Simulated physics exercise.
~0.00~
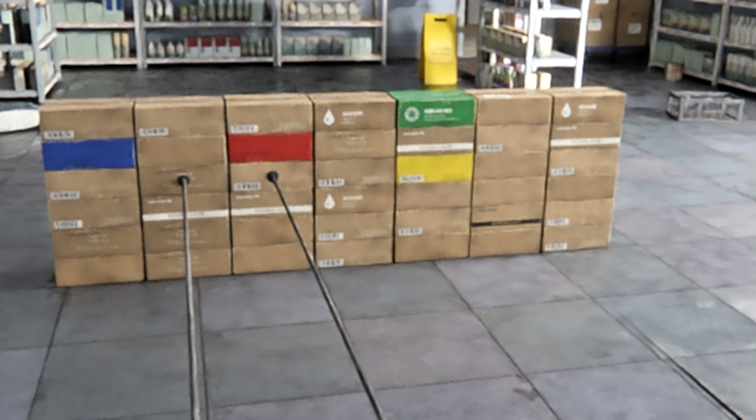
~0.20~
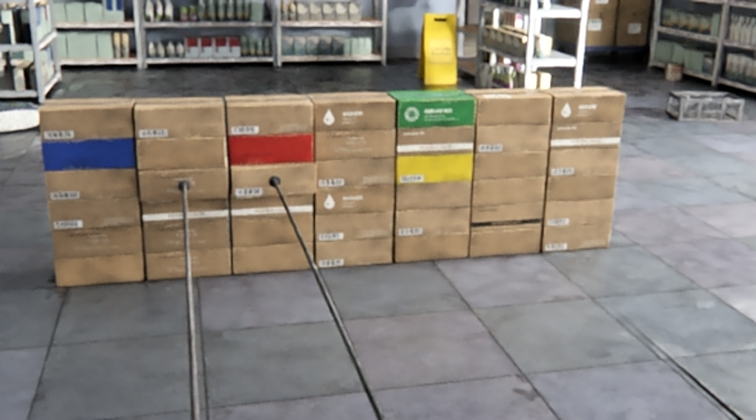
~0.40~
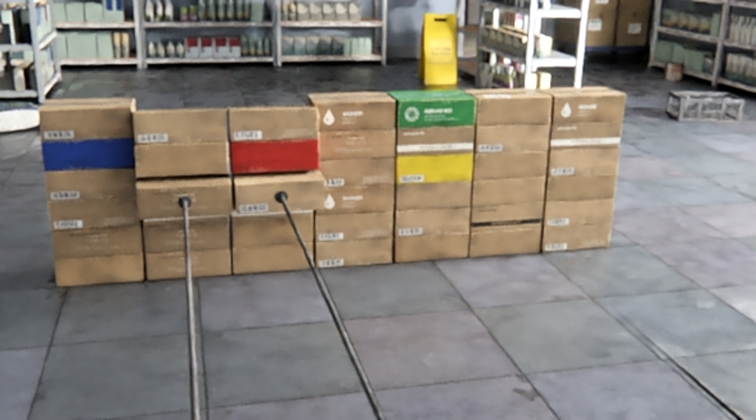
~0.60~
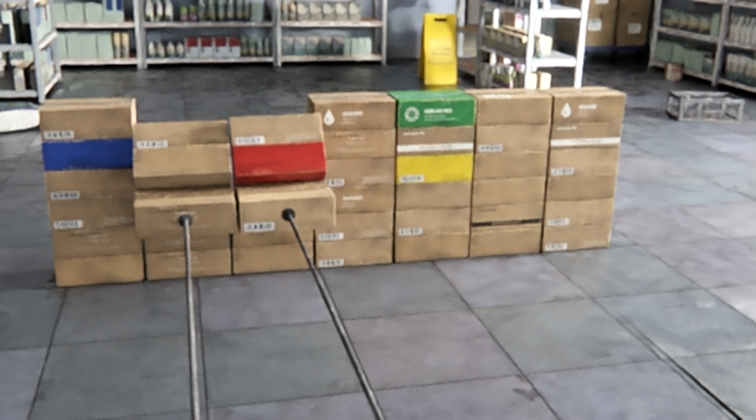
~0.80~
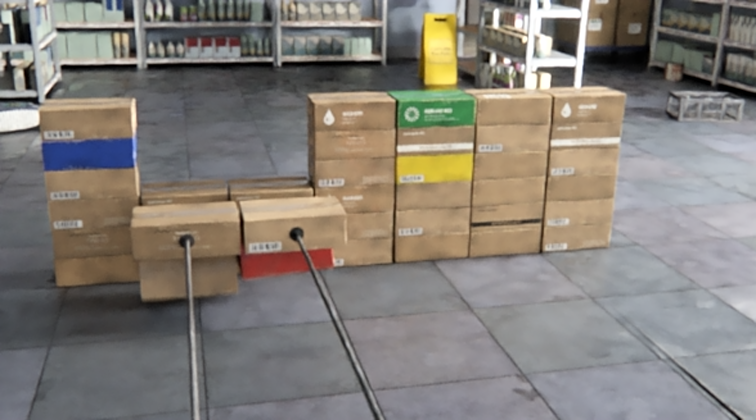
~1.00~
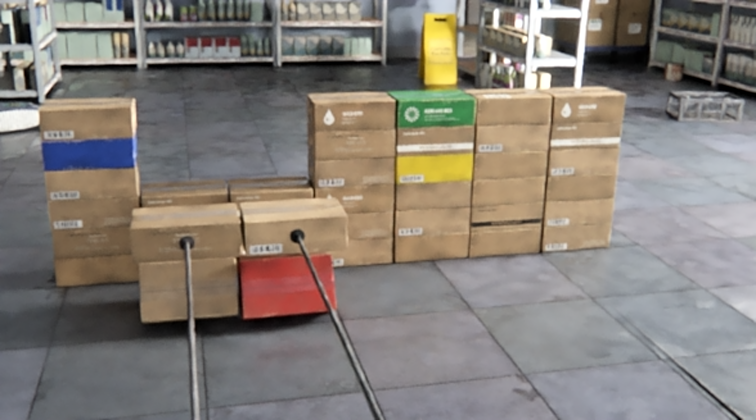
The footage shows two dark rods drawing a pair of neighbouring boxes out of a cardboard box wall on a tiled floor. The boxes above, one marked red, sink and tip forward, and the red one ends fallen beneath the pulled pair while the remaining columns stay standing.
